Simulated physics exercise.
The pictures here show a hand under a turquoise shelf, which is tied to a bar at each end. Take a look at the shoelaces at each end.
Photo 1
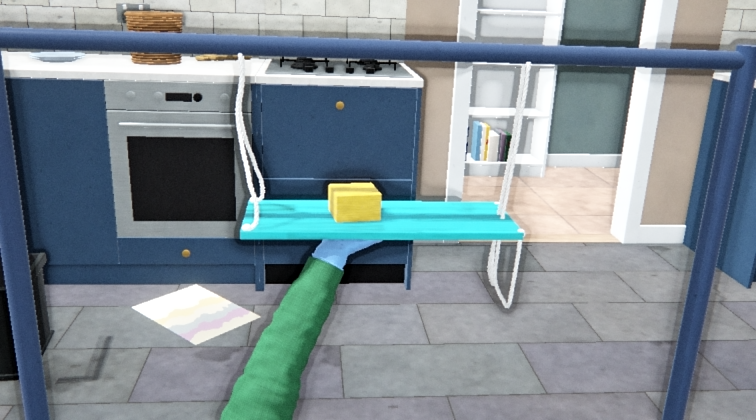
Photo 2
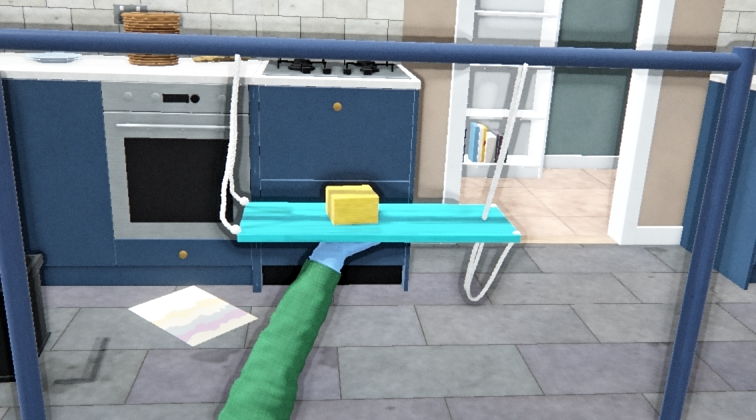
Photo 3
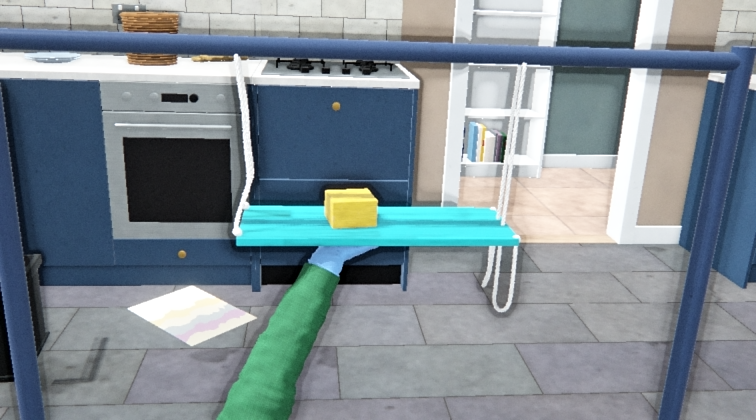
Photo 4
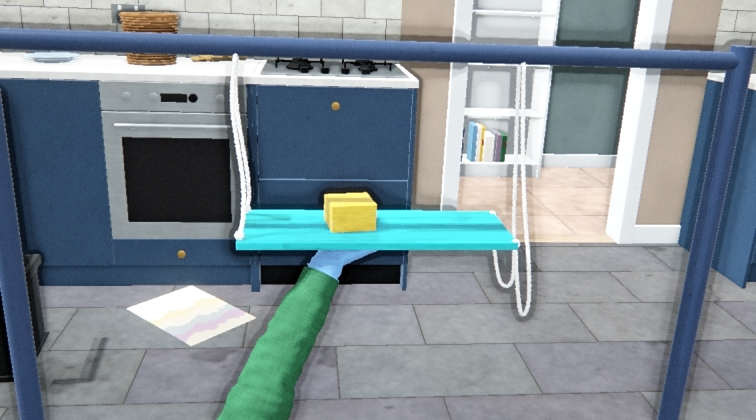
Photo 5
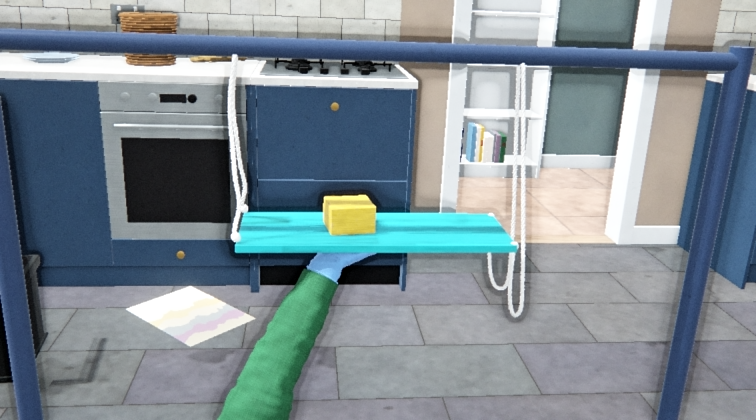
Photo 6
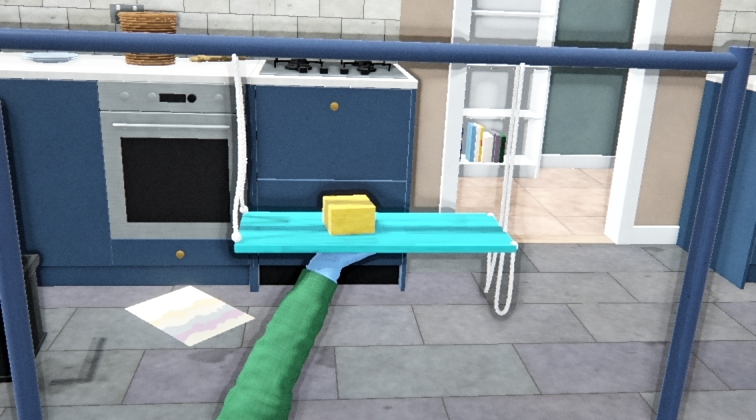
A turquoise shelf with a yellow block on it hangs by white shoelaces from a dark blue bar, seen from the front in a kitchen with blue cabinets, an oven and grey floor tiles. A green-sleeved arm with a blue hand reaches up beneath it. The shelf and block sink very slightly with the hand, while the shoelaces sway, the right ones slack in a loop.
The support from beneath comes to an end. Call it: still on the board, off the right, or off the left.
Off the right.
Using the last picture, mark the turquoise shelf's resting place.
It stops near (335, 303) in the last view.
Then, 0.78 s on from there, board tipped 24° down to the right; block on the floor.
Then, 1.42 s on from there, board tipped 41° down to the right; block on the floor.
In the end, board tipped 37° down to the right; block on the floor. The yellow block is shed rightwards.
